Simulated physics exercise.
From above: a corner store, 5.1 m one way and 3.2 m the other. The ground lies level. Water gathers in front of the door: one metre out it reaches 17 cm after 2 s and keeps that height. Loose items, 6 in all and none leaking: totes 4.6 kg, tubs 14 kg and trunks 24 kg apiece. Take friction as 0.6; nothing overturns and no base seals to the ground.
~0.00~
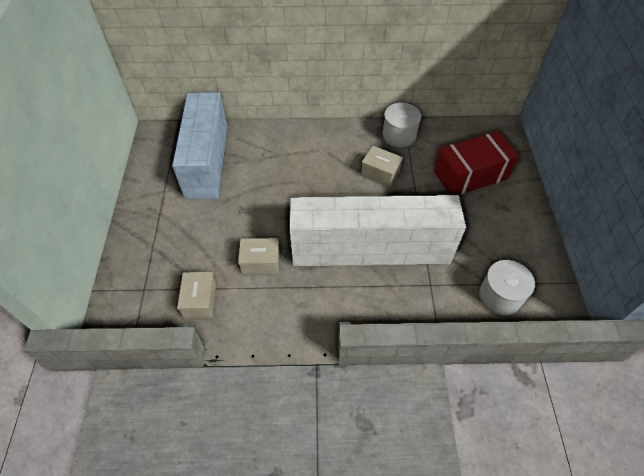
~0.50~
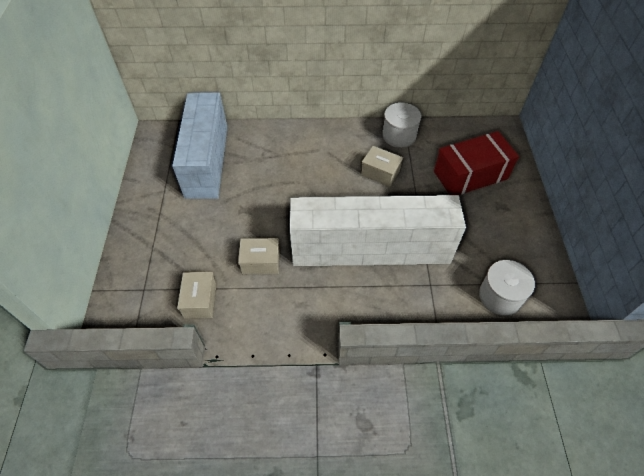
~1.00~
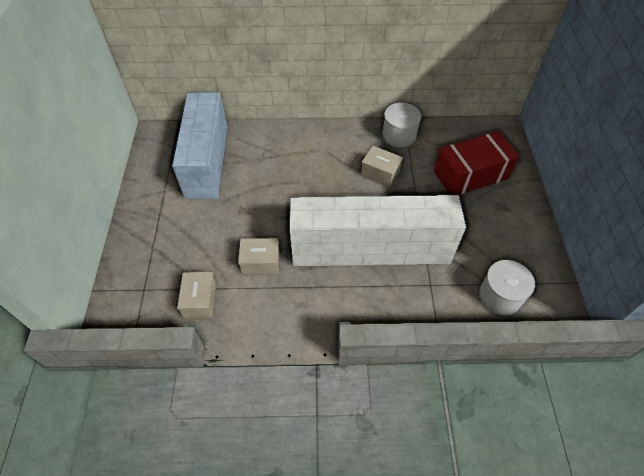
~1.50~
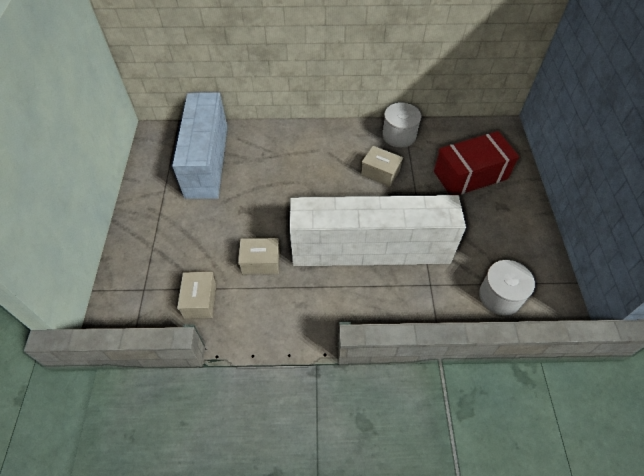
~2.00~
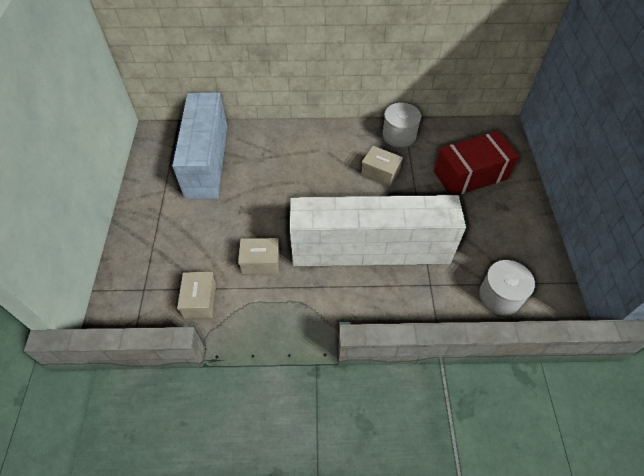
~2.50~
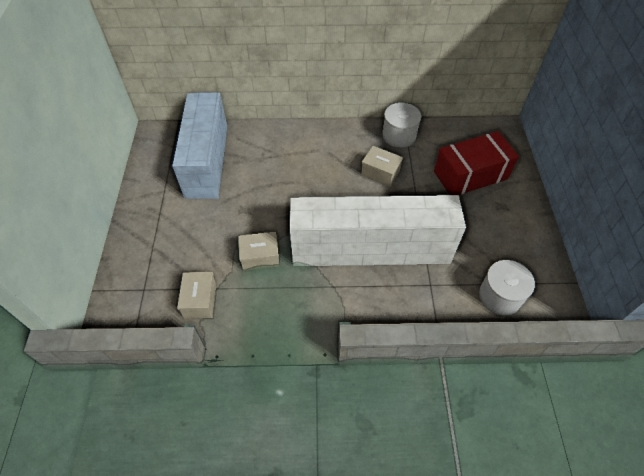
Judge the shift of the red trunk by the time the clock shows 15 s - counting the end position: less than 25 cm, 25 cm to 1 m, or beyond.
The red trunk moves a short way.
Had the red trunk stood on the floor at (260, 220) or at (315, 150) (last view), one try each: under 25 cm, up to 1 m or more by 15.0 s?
In turn: It ends far away; it is nudged along.
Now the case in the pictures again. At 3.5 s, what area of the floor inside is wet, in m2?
Roughly 4.5 m2.
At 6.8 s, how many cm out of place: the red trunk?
About 0 cm.
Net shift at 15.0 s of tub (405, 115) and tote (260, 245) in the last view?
In turn: 80 cm, 200 cm.
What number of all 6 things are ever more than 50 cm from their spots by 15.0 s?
That makes 5.
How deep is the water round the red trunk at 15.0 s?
About 12 cm.
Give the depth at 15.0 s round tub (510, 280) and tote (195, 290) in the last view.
About 14 and 8 cm.
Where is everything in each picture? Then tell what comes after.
The first frame shows the red trunk at (479, 153) rests on the ground; 0.0 m2 under water; 0 of 6 have shifted.
The second frame shows the red trunk at (479, 153), on the bottom; water covers 0.0 m2; 0 of 6 have shifted.
The third frame shows the red trunk at (479, 153) rests on the ground; 0.0 m2 under water; 0 of 6 have shifted.
The fourth frame shows the red trunk at (479, 153) rests on the ground; water covers 0.0 m2; 0 of 6 have shifted.
The fifth frame shows the red trunk at (479, 153) rests on the ground; 0.4 m2 under water; 0 of 6 have shifted.
The sixth frame shows the red trunk at (479, 153), on the bottom; 1.1 m2 under water; 1 of 6 have shifted.
After 3.5 s the red trunk is near (479, 153), 0.0 m from its start, aground; 0 afloat.
After 6.8 s the red trunk is near (479, 153), 0.0 m from its start, aground; 1 afloat.
After 11.0 s the red trunk is near (479, 152), 0.0 m from its start, afloat; 4 afloat.
After 15.0 s the red trunk is near (517, 146), 0.4 m from its start, afloat; 6 afloat.
